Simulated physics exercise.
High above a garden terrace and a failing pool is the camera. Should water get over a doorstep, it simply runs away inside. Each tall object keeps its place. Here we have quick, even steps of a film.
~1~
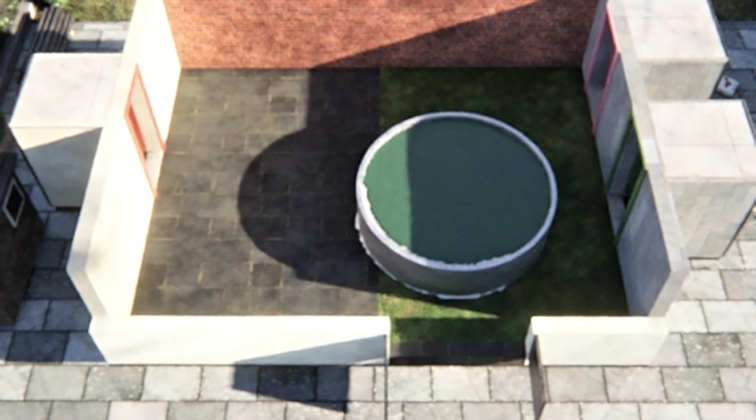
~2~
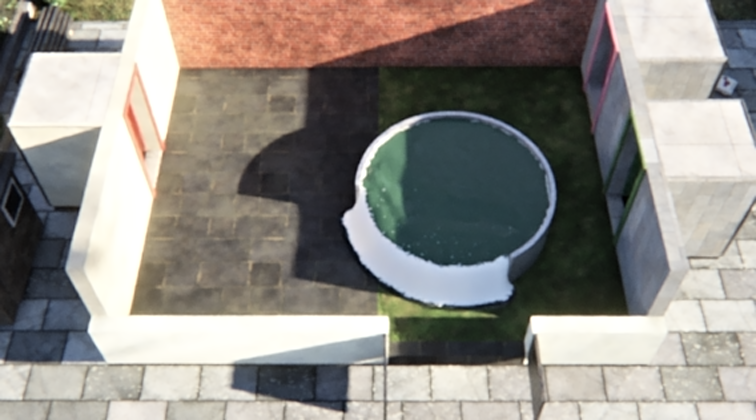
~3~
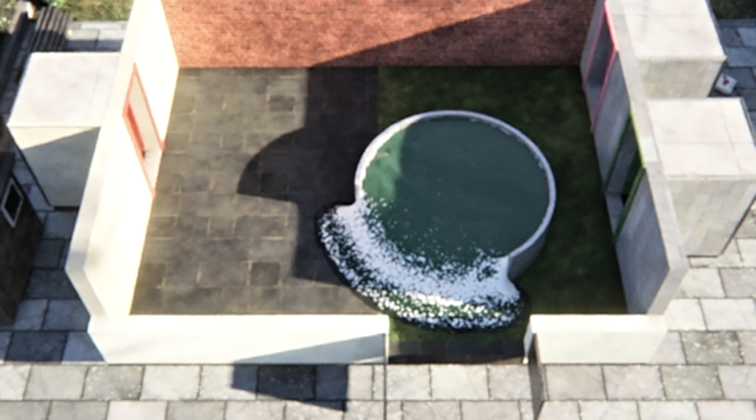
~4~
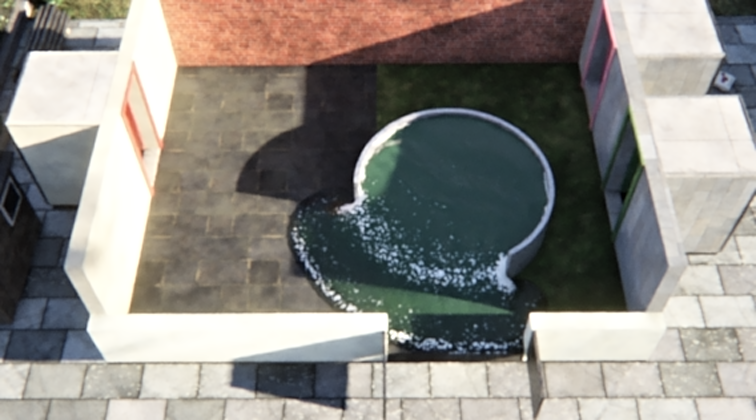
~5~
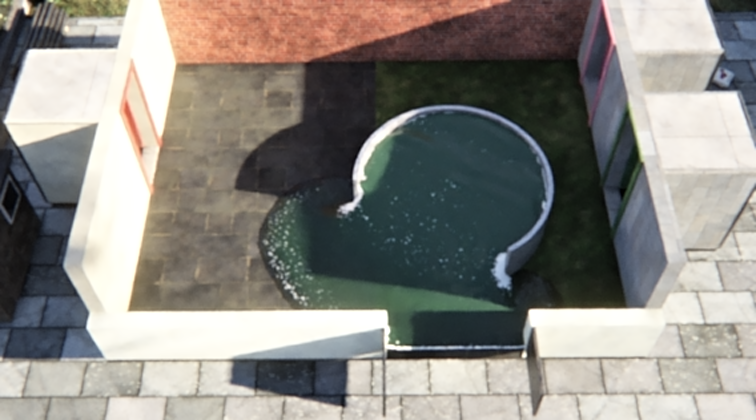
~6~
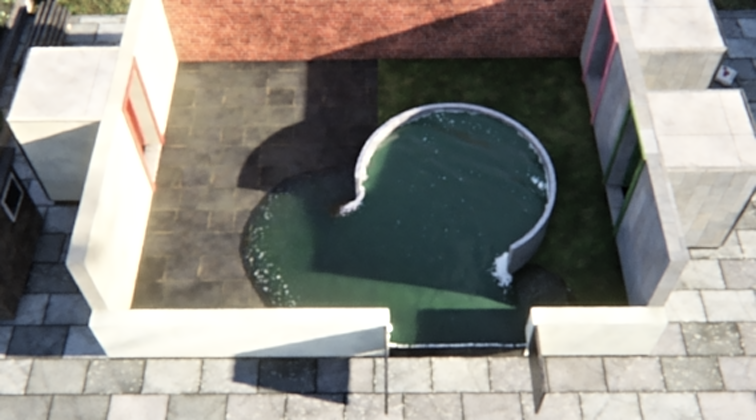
At first, a round tank of green water stands whole and still in a walled terrace. Its near side gives way and water pours out in a white, foamy sheet, then spreads left across the dark paving and forward to the gap in the low front wall, its foam thinning.
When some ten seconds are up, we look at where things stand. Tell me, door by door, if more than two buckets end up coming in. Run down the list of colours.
Outcome: Red door: Over two pails; pink door: Two pails at most; green door: Two pails at most.
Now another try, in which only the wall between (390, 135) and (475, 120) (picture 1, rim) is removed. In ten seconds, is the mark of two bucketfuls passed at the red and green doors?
As it turns out, the red door tops the limit while the green door tops the limit.
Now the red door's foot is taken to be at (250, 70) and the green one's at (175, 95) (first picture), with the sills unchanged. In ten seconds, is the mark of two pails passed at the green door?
Put simply, the green door gets past the mark.
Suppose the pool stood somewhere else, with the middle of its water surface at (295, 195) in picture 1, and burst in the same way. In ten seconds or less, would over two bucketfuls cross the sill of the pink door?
Taking them in turn: The pink door stays within the limit.
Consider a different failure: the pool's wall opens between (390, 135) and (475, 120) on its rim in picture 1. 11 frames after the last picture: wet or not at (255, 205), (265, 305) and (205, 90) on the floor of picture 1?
Listed order gives left alone; left alone; sopping.
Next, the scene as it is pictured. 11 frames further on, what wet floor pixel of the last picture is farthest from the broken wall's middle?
About at (162, 147).
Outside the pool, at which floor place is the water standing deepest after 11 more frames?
Check close to (137, 334).
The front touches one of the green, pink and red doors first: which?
Result: The red door.
A moment on, water covers 40 % of the floor; the red door not reached, the pink door not reached, the green door not reached.
Next, water covers 40 % of the floor; the red door wet at the sill, nothing in, the pink door not reached, the green door not reached.
Then, water covers 55 % of the floor; the red door under two buckets in, the pink door not reached, the green door wet at the sill, nothing in.
Later, water covers 80 % of the floor; the red door over two buckets in, the pink door not reached, the green door wet at the sill, nothing in.
In the end, water covers 100 % of the floor; the red door over two buckets in, the pink door wet at the sill, nothing in, the green door wet at the sill, nothing in.
